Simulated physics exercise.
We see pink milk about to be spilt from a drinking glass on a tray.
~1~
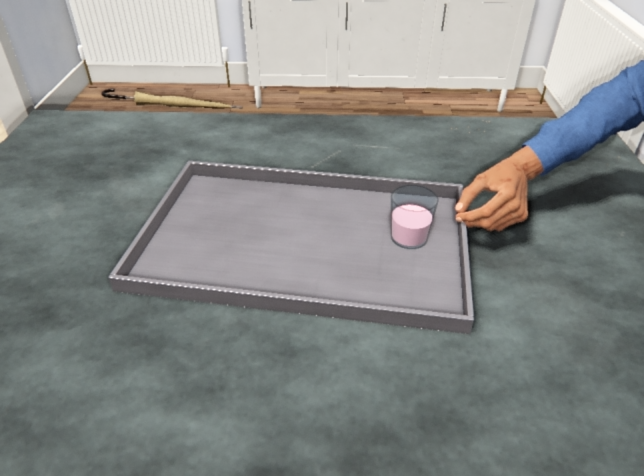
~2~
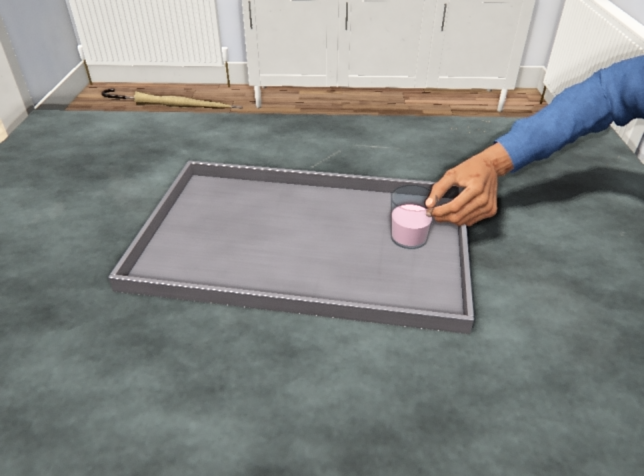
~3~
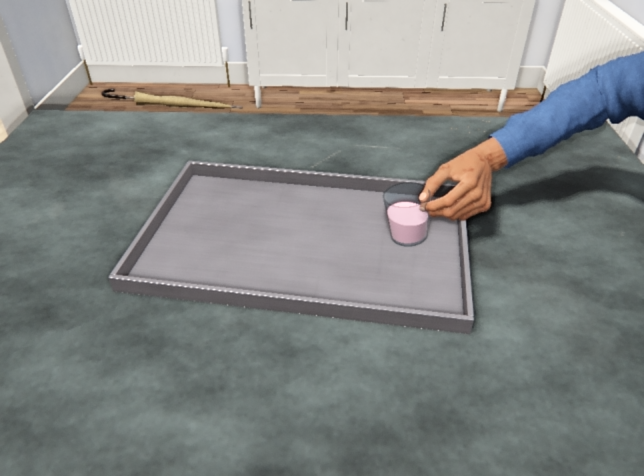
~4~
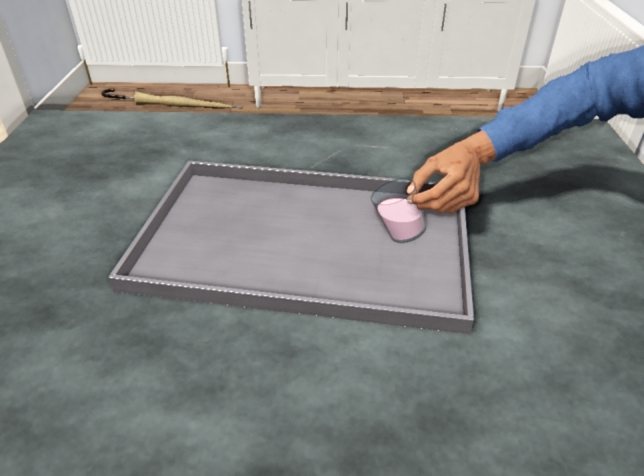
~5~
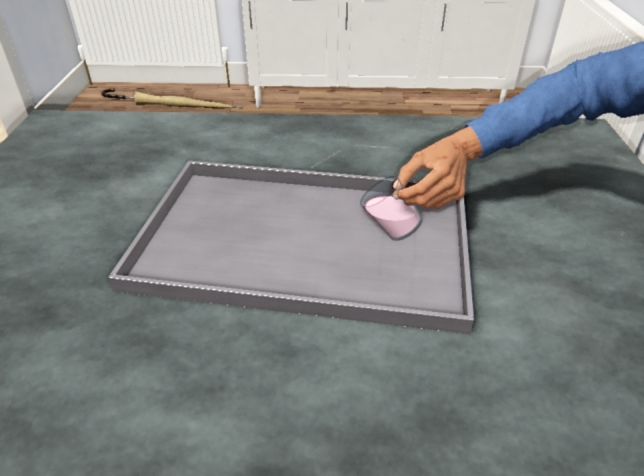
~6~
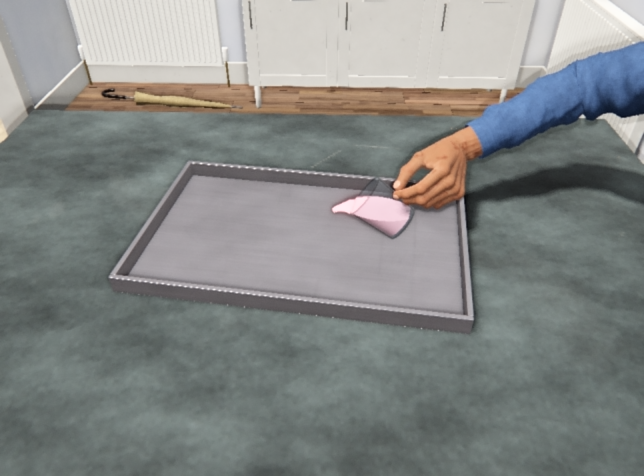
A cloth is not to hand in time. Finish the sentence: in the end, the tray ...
... holds all of it.
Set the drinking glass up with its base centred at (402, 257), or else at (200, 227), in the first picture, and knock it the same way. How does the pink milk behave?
One: It is held by the rim. Two: It gets out on to the top.
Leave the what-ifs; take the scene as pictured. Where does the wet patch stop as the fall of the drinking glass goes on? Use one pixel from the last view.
(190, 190), more or less.
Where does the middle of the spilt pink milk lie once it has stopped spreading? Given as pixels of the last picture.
Roughly at (236, 218).
Next, the drinking glass lies in the tray; the puddle covers about as much as a plate; the top is dry.
After that, the puddle covers about as much as a plate; the top is dry.
Finally, the puddle covers about as much as a tray; the top is dry.
